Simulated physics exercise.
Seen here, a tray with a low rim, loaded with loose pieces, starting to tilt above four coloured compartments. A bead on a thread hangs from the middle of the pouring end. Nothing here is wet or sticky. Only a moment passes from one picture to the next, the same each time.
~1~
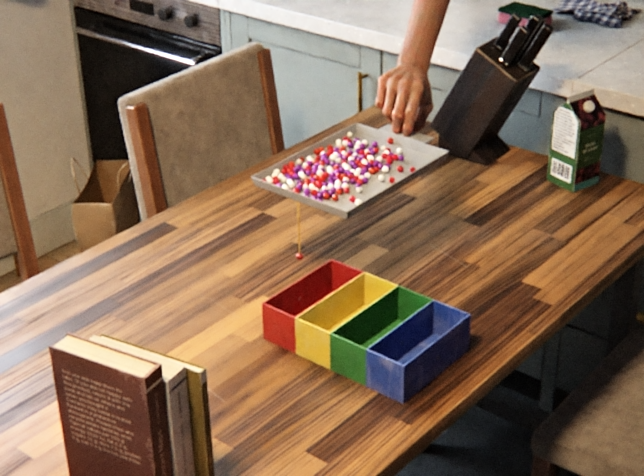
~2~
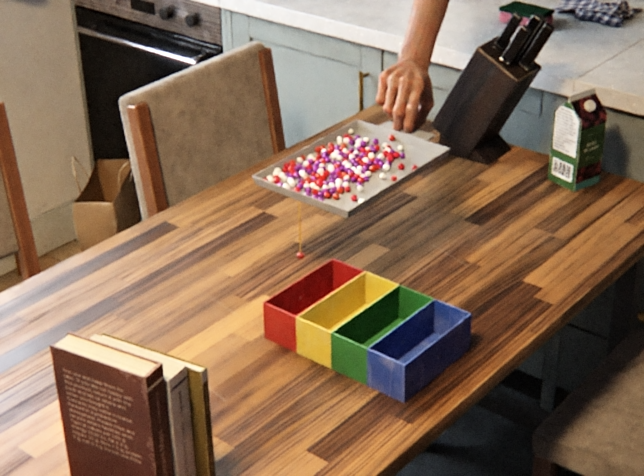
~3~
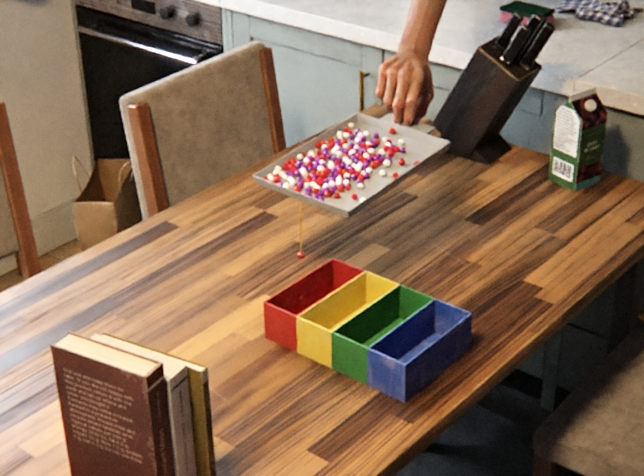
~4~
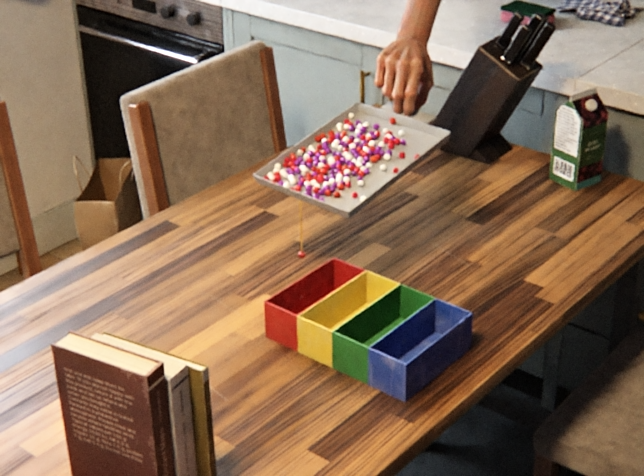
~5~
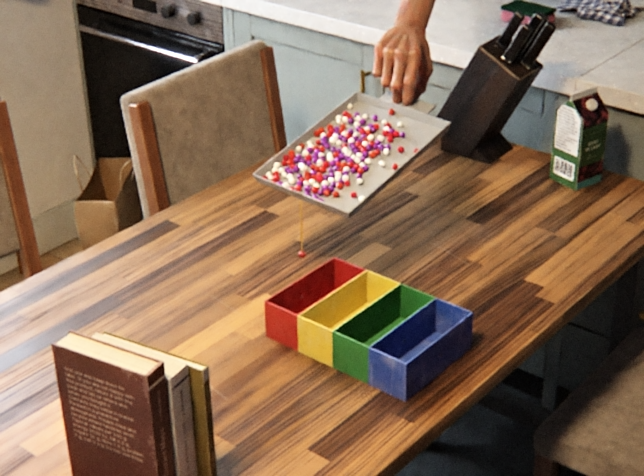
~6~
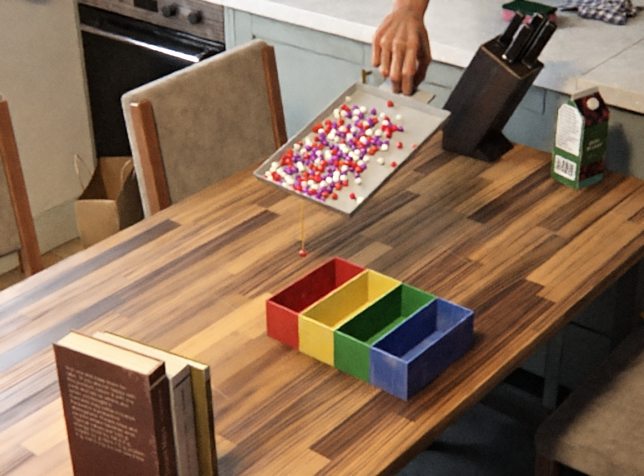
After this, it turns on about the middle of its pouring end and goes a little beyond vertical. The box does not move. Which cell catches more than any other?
Most goes to the red cell.
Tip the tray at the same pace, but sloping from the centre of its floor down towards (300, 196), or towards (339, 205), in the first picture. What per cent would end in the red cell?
In turn 20 and 40 in a hundred.
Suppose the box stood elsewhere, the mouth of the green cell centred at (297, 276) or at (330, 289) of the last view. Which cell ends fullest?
The first try: The blue cell. The second: The cell in green.
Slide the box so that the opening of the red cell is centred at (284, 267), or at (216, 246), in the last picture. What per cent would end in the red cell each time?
Near 30 % and 0 %.
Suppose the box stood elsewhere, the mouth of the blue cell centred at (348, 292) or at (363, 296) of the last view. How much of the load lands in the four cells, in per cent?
About 90 and 90 per cent.
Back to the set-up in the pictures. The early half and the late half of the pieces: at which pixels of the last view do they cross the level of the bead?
Around (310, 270) and then (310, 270).
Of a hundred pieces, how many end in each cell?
In per cent, red cell 40, yellow cell 20, green cell 0 and blue cell 0.
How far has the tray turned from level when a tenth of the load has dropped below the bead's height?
At about 60°.
Just after the last frame, tray tipped steeply; the larger part on the tray; just a few in the red cell; just a few in the yellow cell; roughly a quarter falling or outside the box.
A moment on, tray tipped right over; about a tenth on the tray; roughly a third in the red cell; about a tenth in the yellow cell; just a few in the green cell; roughly half falling or outside the box.
Further on, tray tipped past a quarter turn; roughly a third in the red cell; roughly a quarter in the yellow cell; just a few in the green cell; just a few in the blue cell; roughly half falling or outside the box.
When it is over, tray tipped past a quarter turn; roughly a third in the red cell; roughly a quarter in the yellow cell; just a few in the green cell; just a few in the blue cell; roughly half outside the box.
